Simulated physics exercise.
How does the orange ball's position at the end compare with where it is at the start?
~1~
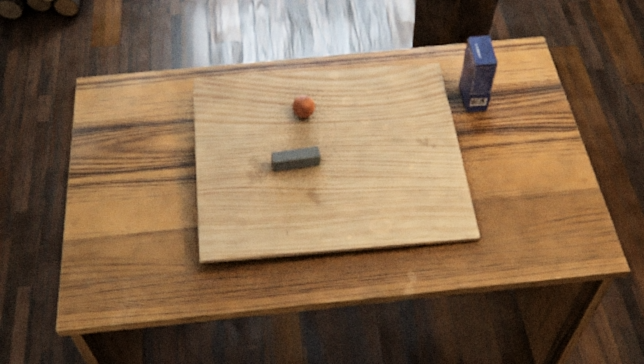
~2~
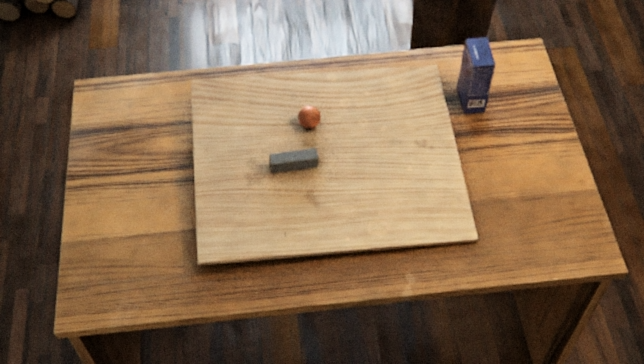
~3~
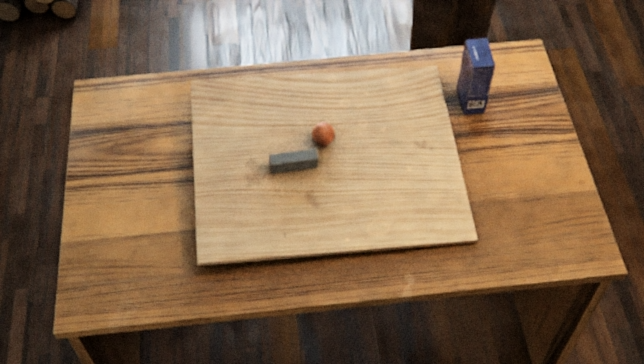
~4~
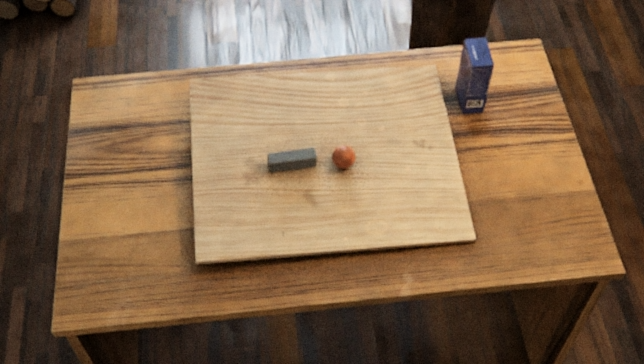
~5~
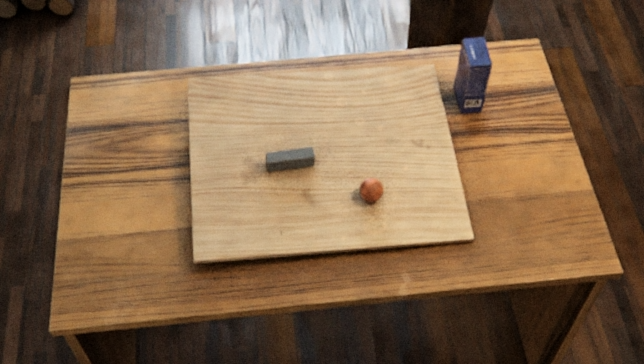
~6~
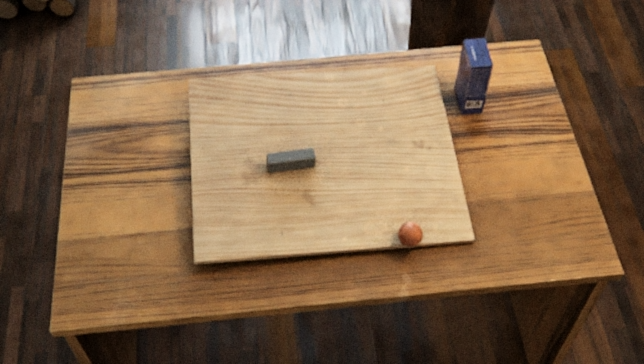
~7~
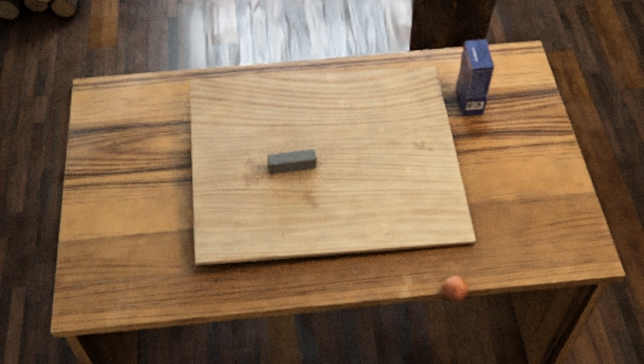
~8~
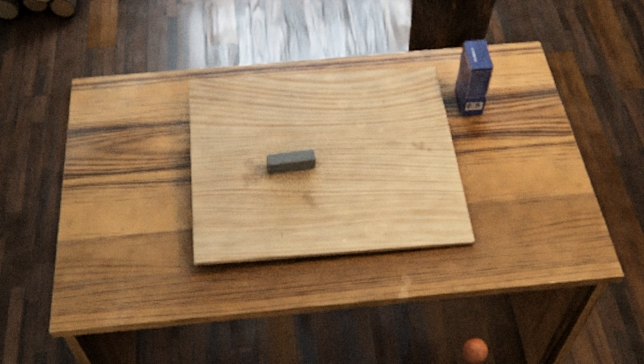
At the start the orange ball is on the far part of the board, just behind the gray block. At the end it is off the board and below the near edge of the table, farther to the right.
